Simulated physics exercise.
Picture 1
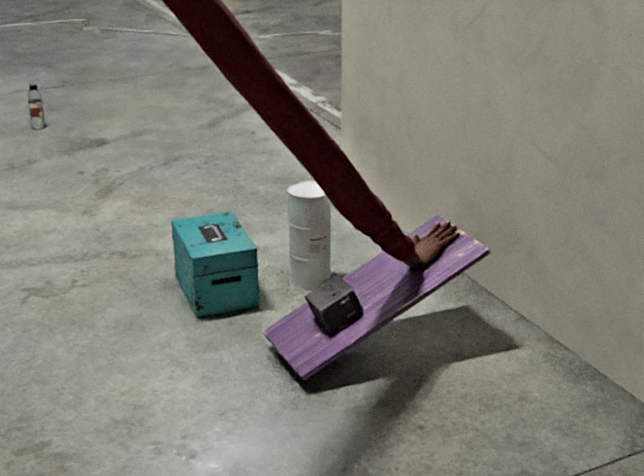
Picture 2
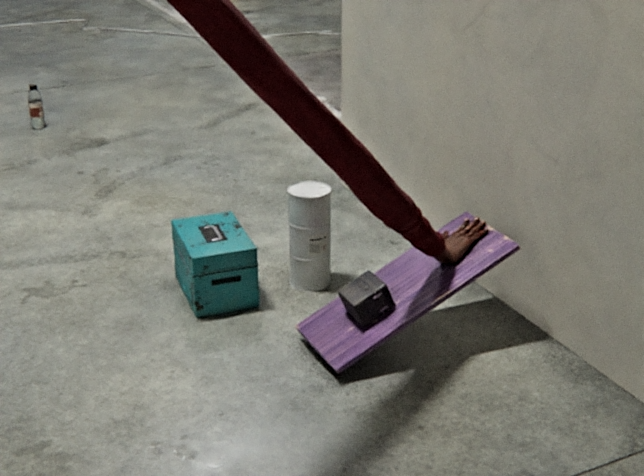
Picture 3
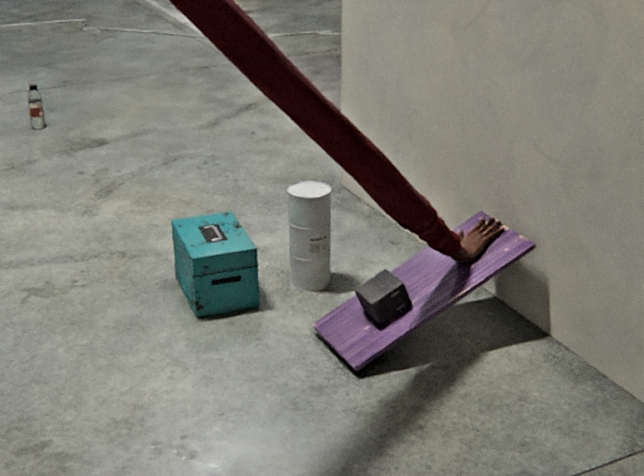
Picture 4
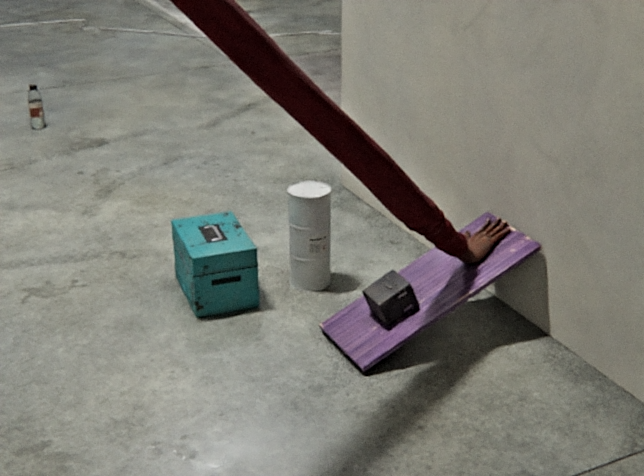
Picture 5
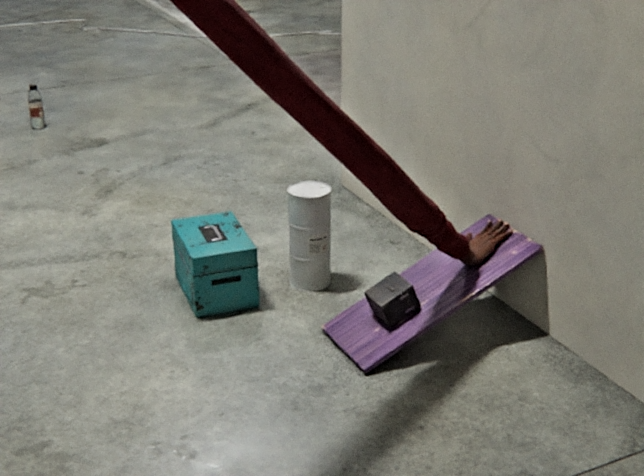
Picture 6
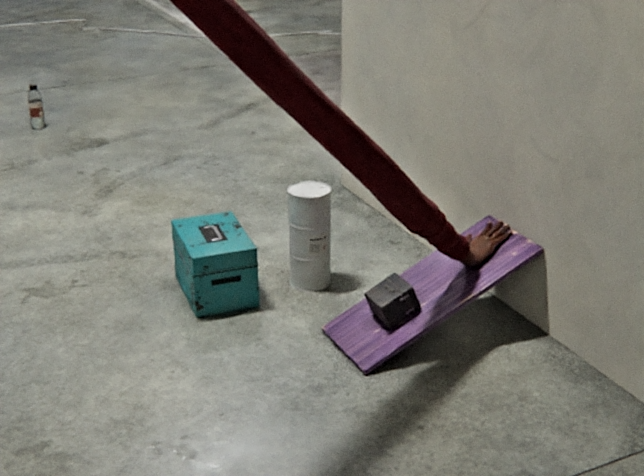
On a concrete floor by a bare wall, a hand moves a purple board carrying a dark block rightward, leaning it there.
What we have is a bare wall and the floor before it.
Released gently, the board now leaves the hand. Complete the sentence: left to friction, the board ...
It skids away.
Then, 0.50 s later than the last frame, purple board sunk by 13° near (425, 313).
Then, 0.60 s later than the last frame, purple board sunk by 23° near (423, 325).
Then, 0.80 s later than the last frame, purple board sunk by 24° near (422, 325).
When it is over, moved from the start, purple board; the other 2 as before. End places, in pixels of the last picture, purple board near (422, 329). The board gives way.
